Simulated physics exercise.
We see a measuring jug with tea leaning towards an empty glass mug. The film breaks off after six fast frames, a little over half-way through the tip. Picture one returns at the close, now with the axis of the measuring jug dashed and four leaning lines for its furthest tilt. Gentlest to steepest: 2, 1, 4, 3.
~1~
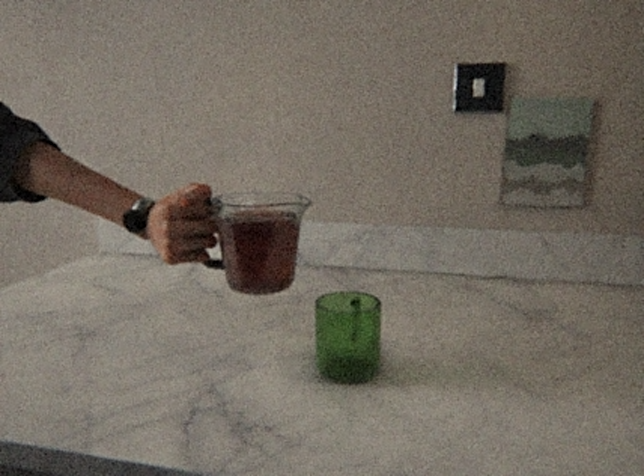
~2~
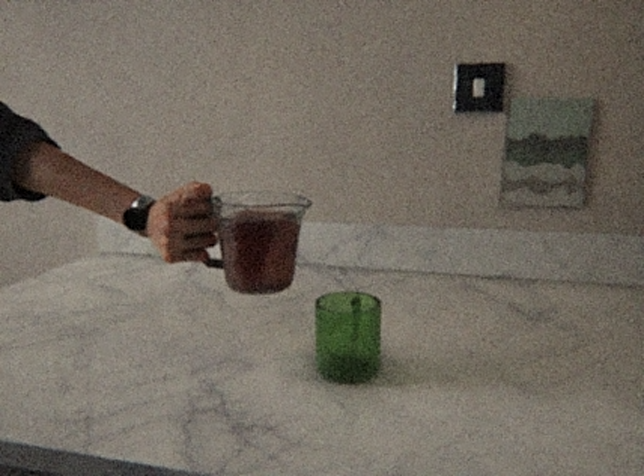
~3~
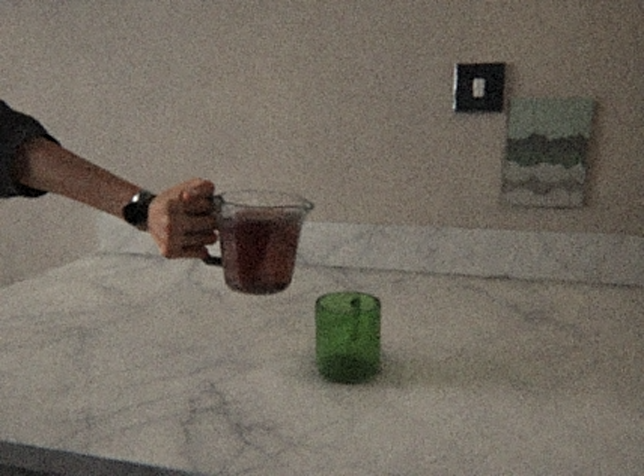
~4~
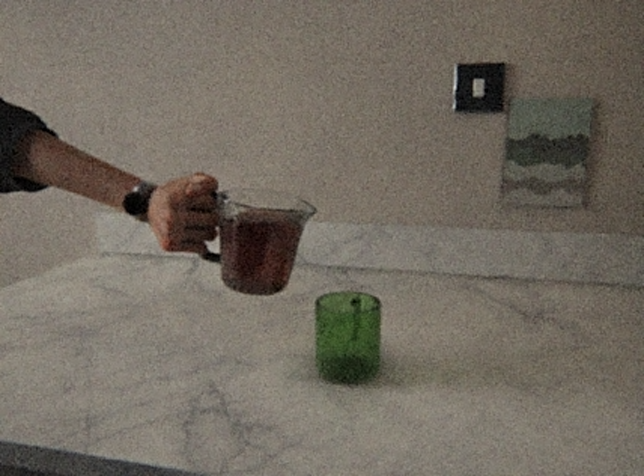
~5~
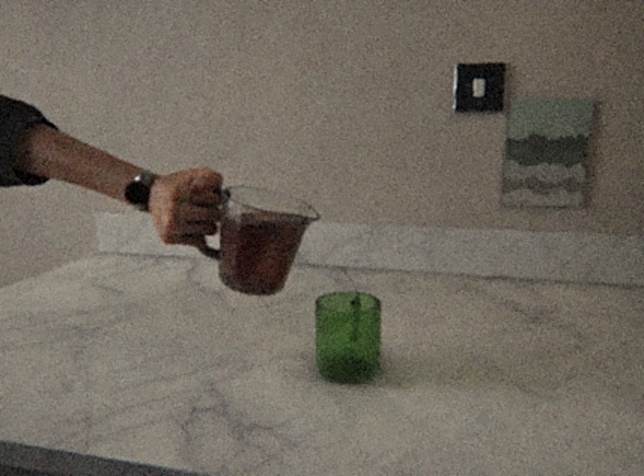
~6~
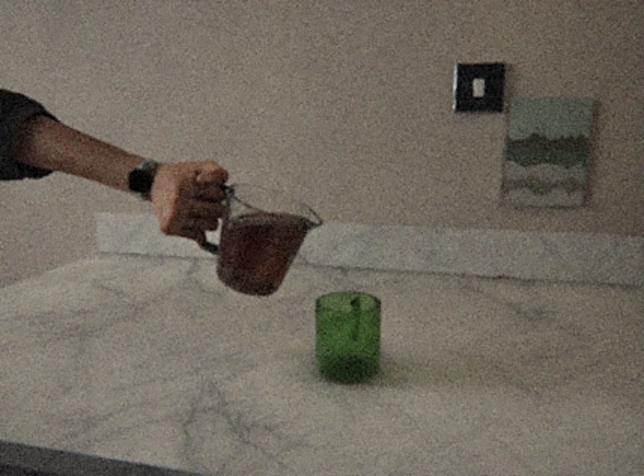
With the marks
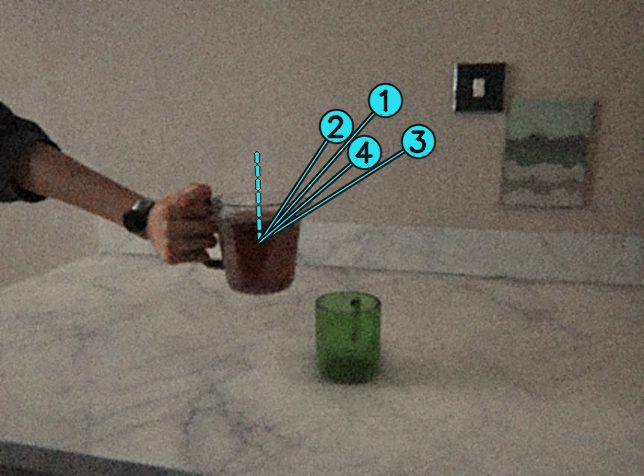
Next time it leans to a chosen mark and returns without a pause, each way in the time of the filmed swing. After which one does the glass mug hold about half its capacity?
Choose 4.
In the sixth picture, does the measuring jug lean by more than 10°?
Yes.
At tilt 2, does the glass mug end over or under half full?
Under.
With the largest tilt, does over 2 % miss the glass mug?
No, it does not.
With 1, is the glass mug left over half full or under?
Under.
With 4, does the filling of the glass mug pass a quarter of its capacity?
Yes, clearly.
On the marked copy, 1 at (373, 113); 2 at (327, 140); 3 at (404, 150); 4 at (351, 163).
If 1 is chosen, the glass mug ends with about 34 % of what it can hold.
If 2 is chosen, the glass mug ends with about 19 % of what it can hold.
If 3 is chosen, the glass mug ends with about 71 % of what it can hold.
If 4 is chosen, the glass mug ends with about 51 % of what it can hold.
